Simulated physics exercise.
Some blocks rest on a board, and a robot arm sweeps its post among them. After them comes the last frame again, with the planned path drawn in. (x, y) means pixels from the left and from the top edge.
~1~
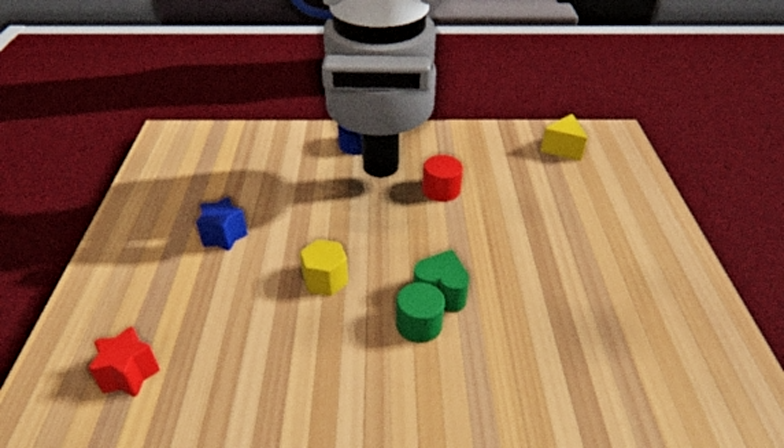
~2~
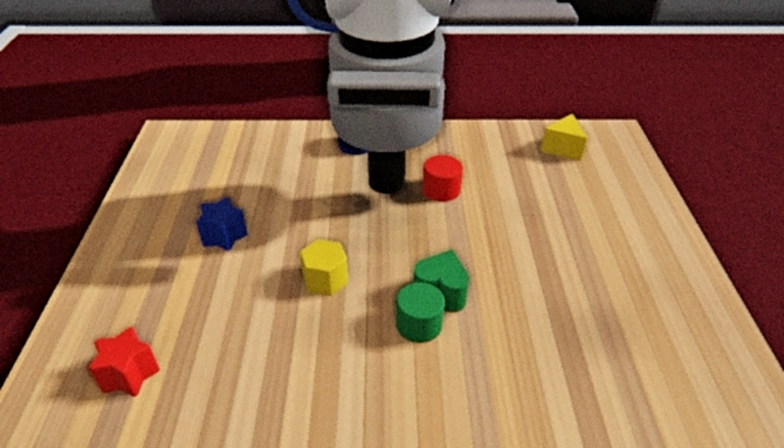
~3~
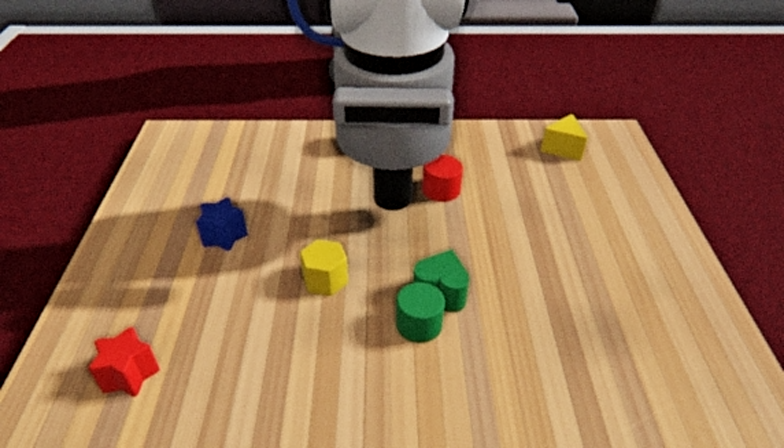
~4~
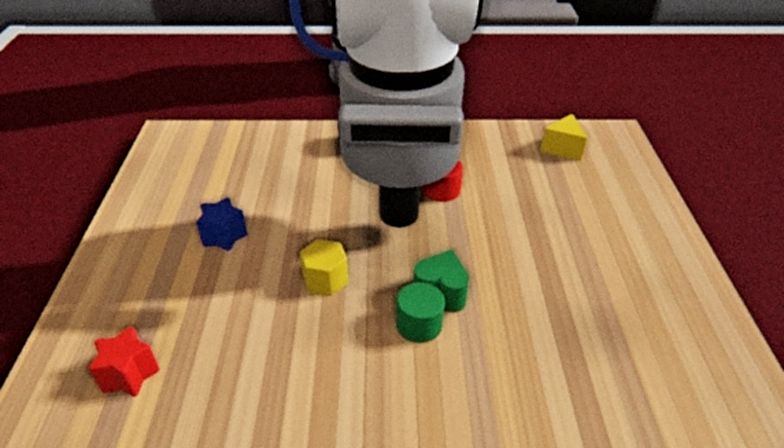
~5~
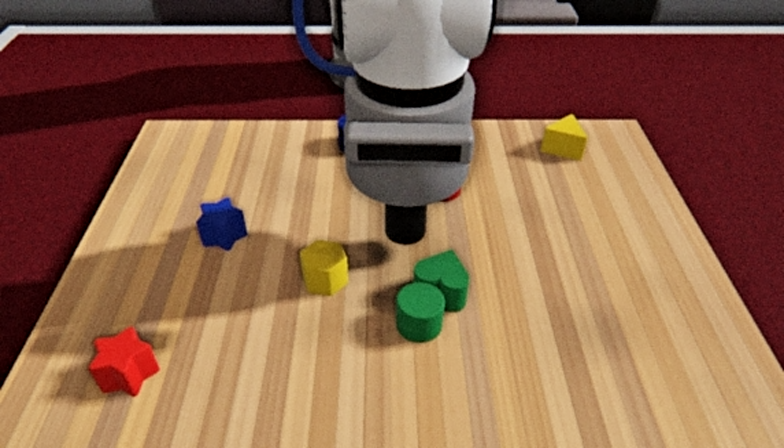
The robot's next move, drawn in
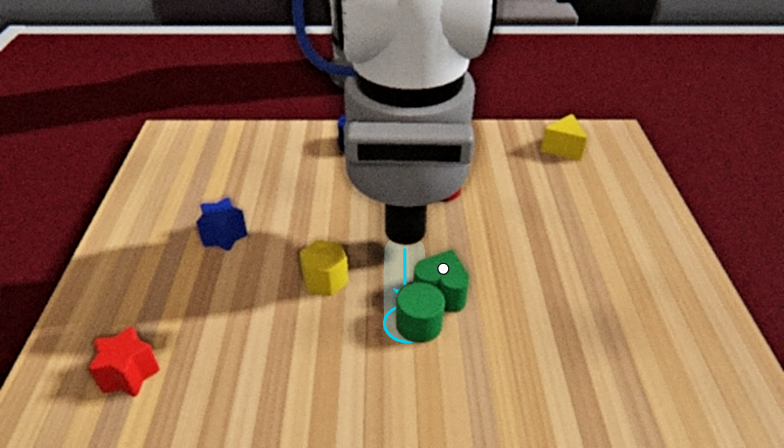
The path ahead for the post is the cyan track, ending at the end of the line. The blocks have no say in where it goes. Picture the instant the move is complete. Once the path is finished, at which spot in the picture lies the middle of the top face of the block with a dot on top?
Somewhere near (453, 285).
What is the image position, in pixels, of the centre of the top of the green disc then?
Expect it around (430, 334).
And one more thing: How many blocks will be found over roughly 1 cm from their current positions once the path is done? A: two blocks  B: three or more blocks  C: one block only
My answer is option A.
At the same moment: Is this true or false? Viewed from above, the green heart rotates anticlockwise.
The claim holds.
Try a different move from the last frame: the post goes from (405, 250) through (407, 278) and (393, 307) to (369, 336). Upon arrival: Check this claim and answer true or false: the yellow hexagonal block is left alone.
It is true.
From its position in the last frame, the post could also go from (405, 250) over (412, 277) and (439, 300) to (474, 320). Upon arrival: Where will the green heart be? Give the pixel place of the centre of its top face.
Pixel (522, 310).
Path on the board, from (405, 250) to (407, 323); the dot is on the green heart.
What follows on the original path. Halfway along, post at (405, 267); green disc at (421, 307); green heart at (447, 275), turned 20° anticlockwise.
At the end, post at (408, 305); yellow hexagonal block in place; green disc at (430, 334); green heart at (453, 285), turned 60° anticlockwise.
